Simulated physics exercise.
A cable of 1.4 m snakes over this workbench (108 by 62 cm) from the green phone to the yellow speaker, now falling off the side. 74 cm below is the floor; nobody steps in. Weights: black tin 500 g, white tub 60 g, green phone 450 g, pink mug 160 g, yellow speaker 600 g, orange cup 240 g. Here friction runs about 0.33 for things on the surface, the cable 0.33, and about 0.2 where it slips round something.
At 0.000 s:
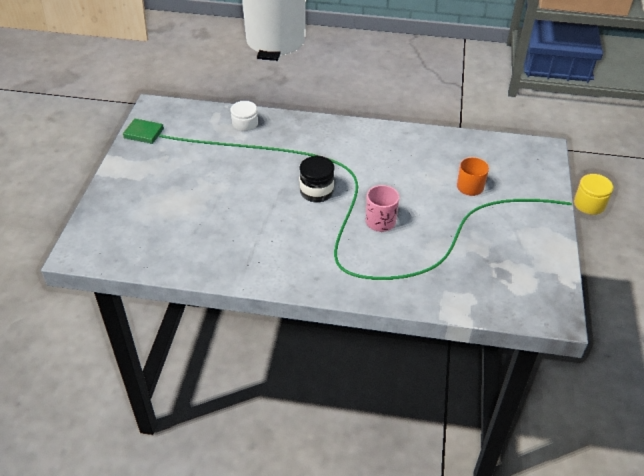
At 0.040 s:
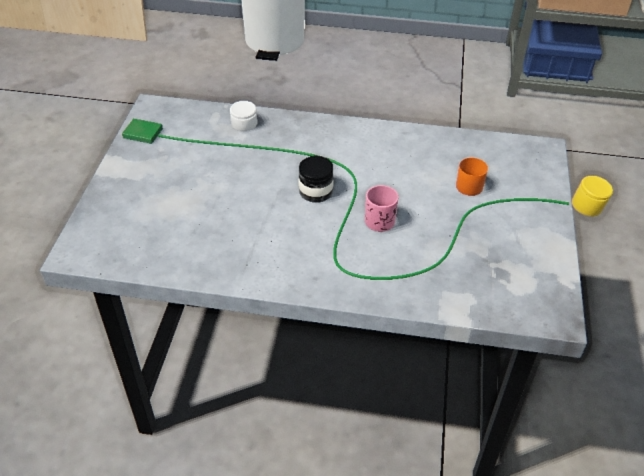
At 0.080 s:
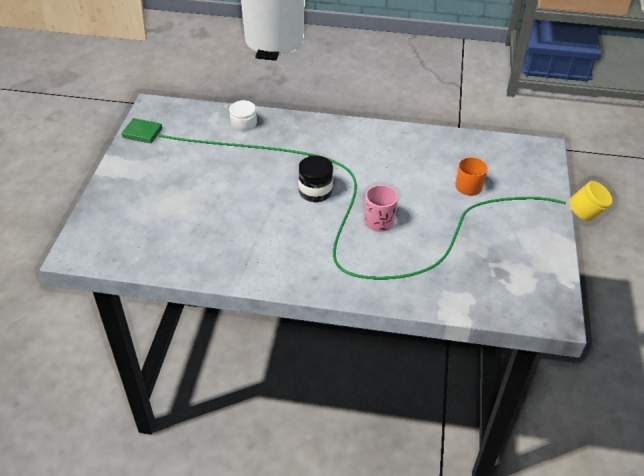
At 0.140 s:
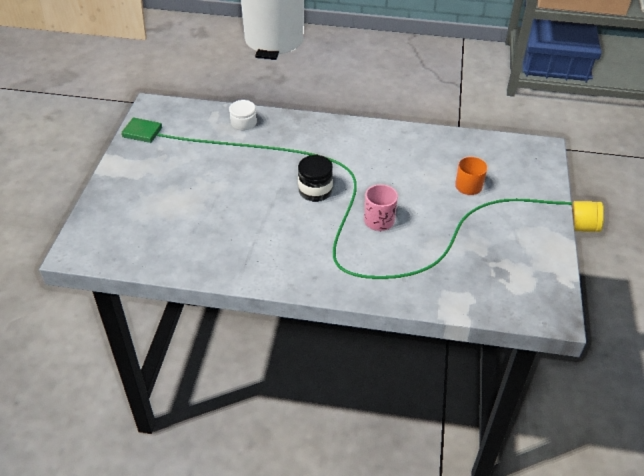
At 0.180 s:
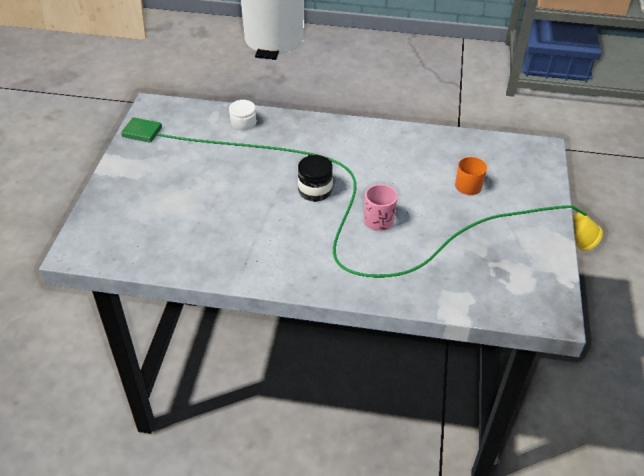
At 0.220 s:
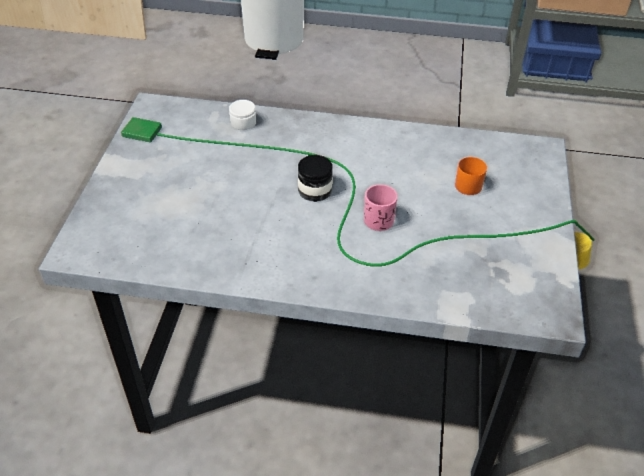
A yellow cylindrical object tips over and drops past the right edge of a grey workbench, seen from above at an angle by a still camera in a concrete-floored room. A green cable winds across the top from a flat green block at left, past a white tub, black tin, pink mug and orange cup. As the yellow object sinks, the cable's right-hand curve straightens while everything else stays put.
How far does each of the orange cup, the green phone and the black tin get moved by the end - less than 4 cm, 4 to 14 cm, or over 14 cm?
The orange cup goes only a little, the green phone goes far, the black tin goes only a little.
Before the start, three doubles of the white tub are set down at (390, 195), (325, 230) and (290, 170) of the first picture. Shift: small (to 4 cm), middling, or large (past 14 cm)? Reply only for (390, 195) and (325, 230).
In order they come out high and low.
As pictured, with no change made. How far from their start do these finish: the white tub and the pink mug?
White tub 0 cm, pink mug over the edge.
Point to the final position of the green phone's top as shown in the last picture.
The top finishes roughly at pixel (275, 158) of the last view.
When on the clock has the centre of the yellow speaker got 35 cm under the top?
It gets there at roughly 0.32 s.
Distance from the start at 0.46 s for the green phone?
At that moment the green phone has gone 6 cm from the start.
At 0.5 s, the cable's tail end at (178, 141); green phone 6 cm off its start, pink mug 19 cm off its start, yellow speaker over the edge.
At 0.7 s, the cable's tail end at (273, 159); green phone 30 cm off its start, pink mug over the edge, yellow speaker over the edge.
At 1.0 s, the cable's tail end at (293, 163); green phone 35 cm off its start at (275, 158), pink mug over the edge, yellow speaker over the edge.
At 1.2 s, the cable's tail end at (293, 163); green phone 35 cm off its start, pink mug over the edge, yellow speaker over the edge.
At 2.4 s, the cable's tail end at (293, 163); green phone 35 cm off its start at (275, 158), black tin 1 cm off its start at (314, 167), orange cup 0 cm off its start at (473, 166), pink mug over the edge.
